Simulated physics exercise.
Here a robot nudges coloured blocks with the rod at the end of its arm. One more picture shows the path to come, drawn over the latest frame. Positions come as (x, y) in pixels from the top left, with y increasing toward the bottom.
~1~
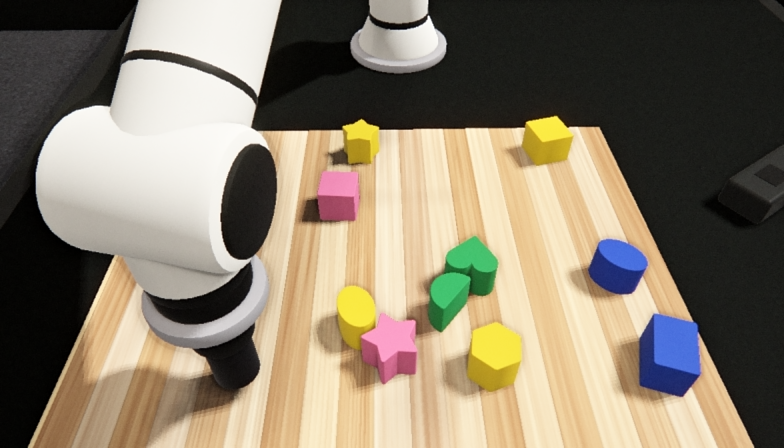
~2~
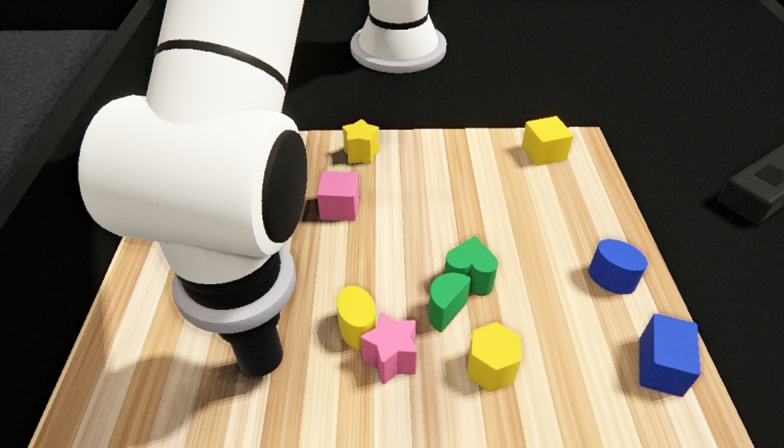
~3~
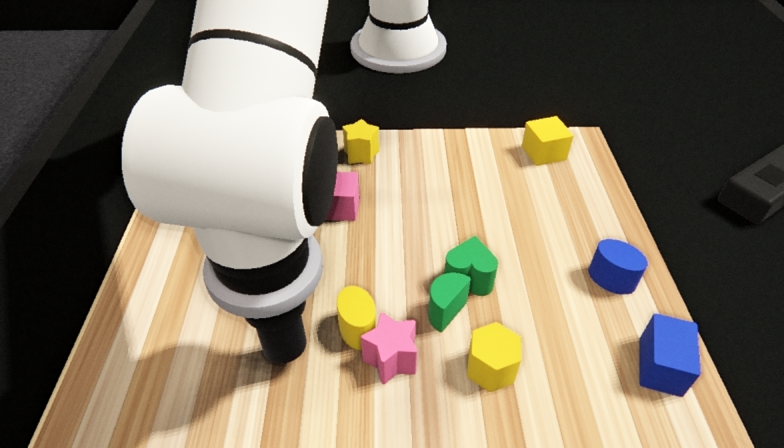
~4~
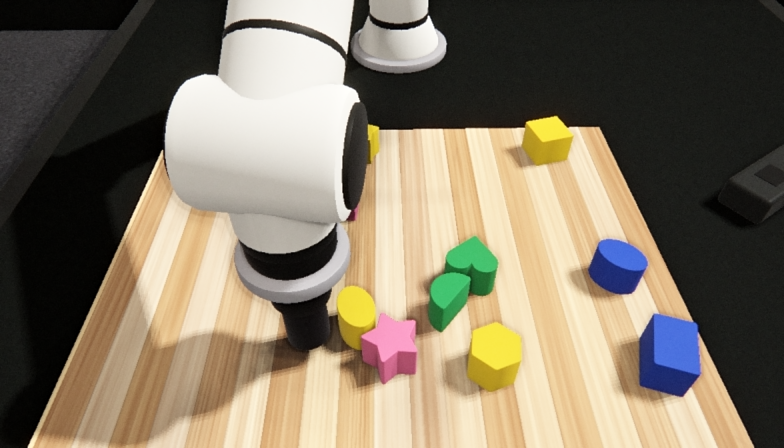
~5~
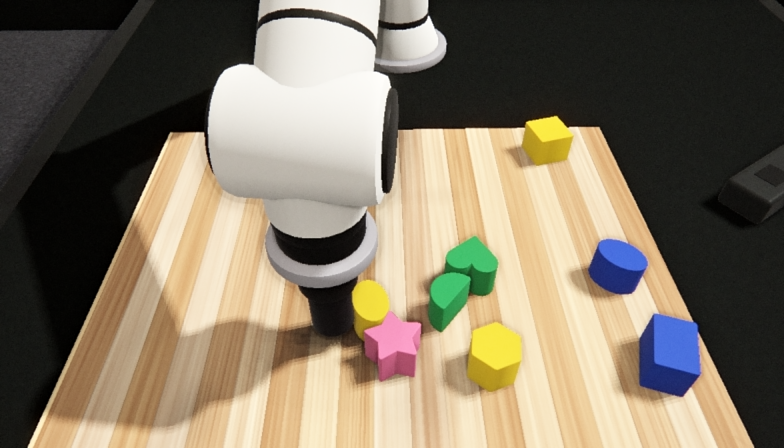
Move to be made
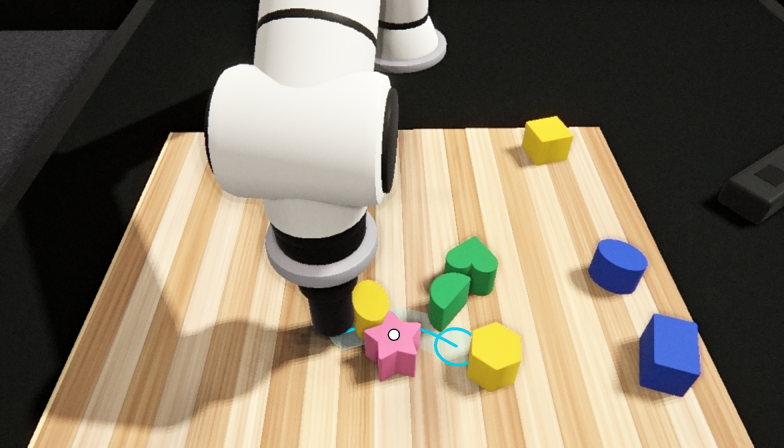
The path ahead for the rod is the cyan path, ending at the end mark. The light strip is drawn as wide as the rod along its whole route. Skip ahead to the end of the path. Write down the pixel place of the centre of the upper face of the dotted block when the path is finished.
I'd expect the centre of its top face to be at (441, 354).
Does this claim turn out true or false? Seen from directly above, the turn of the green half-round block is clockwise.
The statement is incorrect.
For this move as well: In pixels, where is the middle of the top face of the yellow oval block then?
The yellow oval block ends near (489, 302).
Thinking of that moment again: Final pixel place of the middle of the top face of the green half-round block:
It is going to be at (507, 280).
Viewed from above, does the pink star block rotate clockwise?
Yes, that is how it ends up.
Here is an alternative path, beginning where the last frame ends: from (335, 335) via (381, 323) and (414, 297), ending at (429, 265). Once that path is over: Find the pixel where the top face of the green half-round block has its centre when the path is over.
The centre of its top will be at (491, 284).
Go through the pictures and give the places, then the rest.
The first frame shows lower end of the rod (238, 369), tops of blocks, yellow oval block (356, 305), pink star block (391, 336), green half-round block (448, 287), yellow hexagon (497, 345).
The second frame shows rod (261, 357), blocks as before.
The third frame shows rod (285, 345), blocks as before.
The fourth frame shows rod (309, 332), blocks as before.
The fifth frame shows rod (333, 320), yellow oval block (370, 299), pink star block (394, 335), green half-round block (448, 287), yellow hexagon (497, 345).
The drawn path runs from (335, 335) over (376, 325) and (418, 329) to (456, 346); the dot is on the pink star block.
On the path given first. One third of the way, rod (378, 309); yellow oval block (414, 289); pink star block (410, 333), turned 50° clockwise.
Two thirds of the way, rod (420, 314); yellow oval block (456, 293); pink star block (428, 341), turned 105° clockwise; green half-round block (488, 283), turned 30° anticlockwise.
At the end, rod (459, 331); yellow oval block (489, 302), turned 30° anticlockwise; pink star block (441, 354), turned 145° clockwise; green half-round block (507, 280), turned 60° anticlockwise; yellow hexagon (503, 348).
